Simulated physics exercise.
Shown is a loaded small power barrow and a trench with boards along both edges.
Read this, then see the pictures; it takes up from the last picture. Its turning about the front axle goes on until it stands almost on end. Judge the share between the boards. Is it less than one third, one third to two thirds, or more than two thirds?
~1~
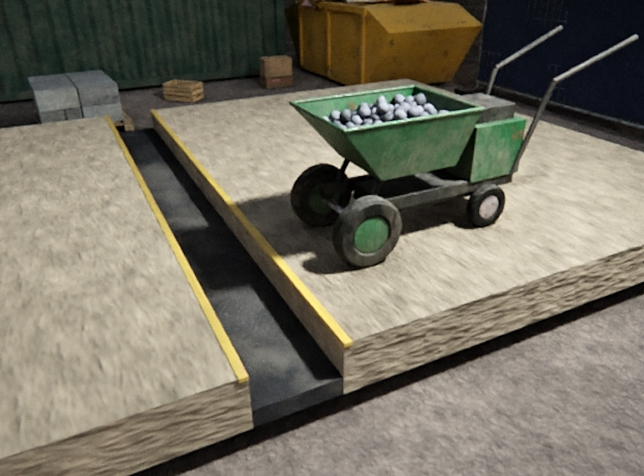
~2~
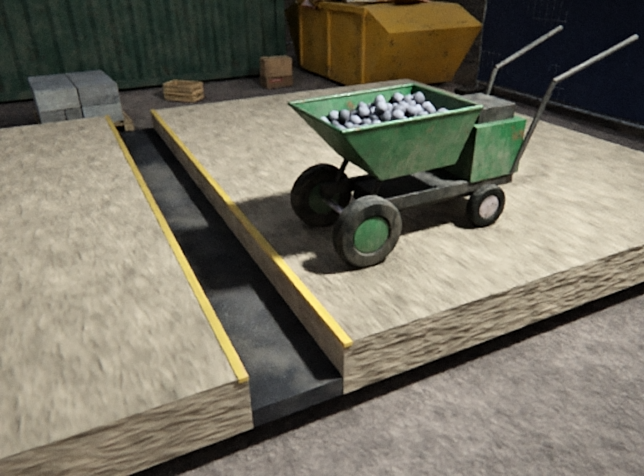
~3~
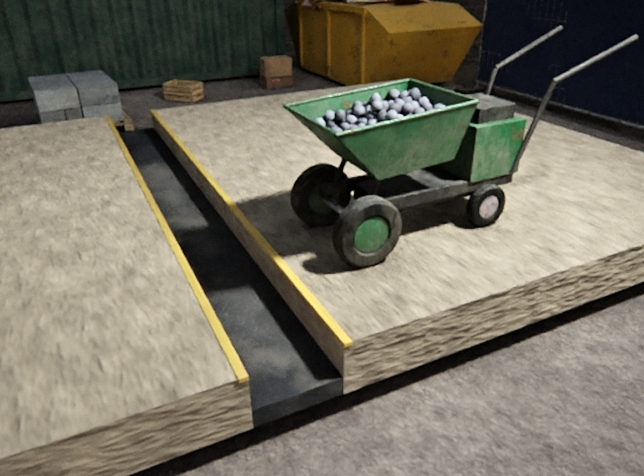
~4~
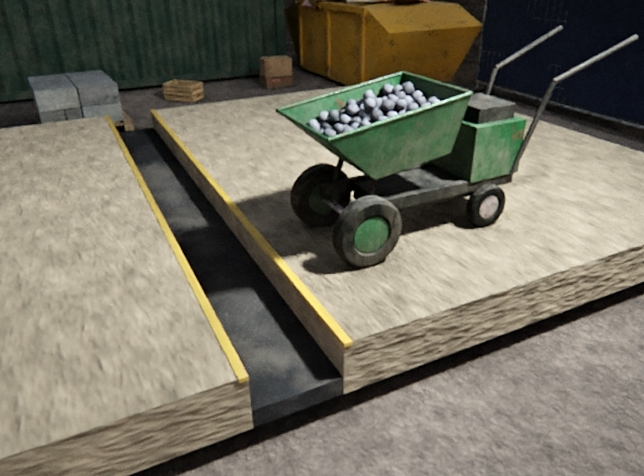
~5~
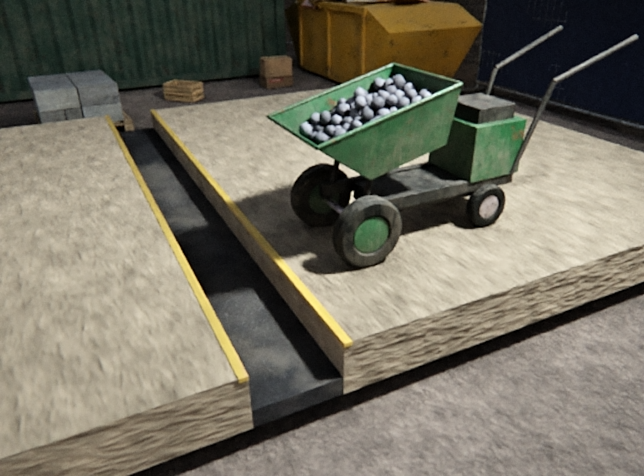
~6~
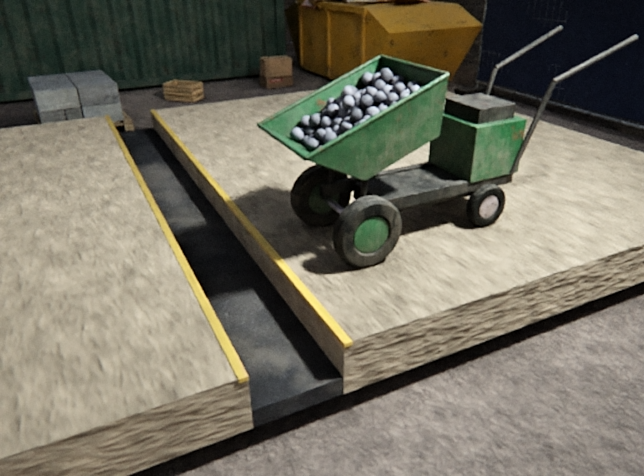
Trench receives above two thirds.
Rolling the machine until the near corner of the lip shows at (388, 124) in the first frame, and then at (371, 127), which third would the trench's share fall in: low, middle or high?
Well, for the first stop the answer is beyond two thirds, and for the second it is beyond two thirds.
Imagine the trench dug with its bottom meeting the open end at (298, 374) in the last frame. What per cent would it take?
Around 60 percent.
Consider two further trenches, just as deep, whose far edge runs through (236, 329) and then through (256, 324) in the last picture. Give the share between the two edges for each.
I'd expect close to 60 in a hundred and then close to 30 in a hundred.
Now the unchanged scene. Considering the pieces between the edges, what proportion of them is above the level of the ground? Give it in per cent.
Estimate: Around 0 %.
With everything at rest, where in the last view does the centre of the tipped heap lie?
Roughly at (221, 290), give or take.
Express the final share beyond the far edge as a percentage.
20 %.
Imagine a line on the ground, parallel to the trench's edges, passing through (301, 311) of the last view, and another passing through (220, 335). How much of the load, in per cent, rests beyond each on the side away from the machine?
Around 90 per cent for the first, and 20 per cent for the second.
Just after the last frame, skip tipped steeply; every one in the skip.
A moment on, skip tipped right over; roughly two thirds in the skip; roughly a quarter in or heaped over the trench; just a few beyond it; just a few falling.
Further on, skip tipped right over; just a few in the skip; the larger part in or heaped over the trench; roughly a quarter beyond it.
When it is over, skip tipped right over; the larger part in or heaped over the trench; roughly a quarter beyond it.
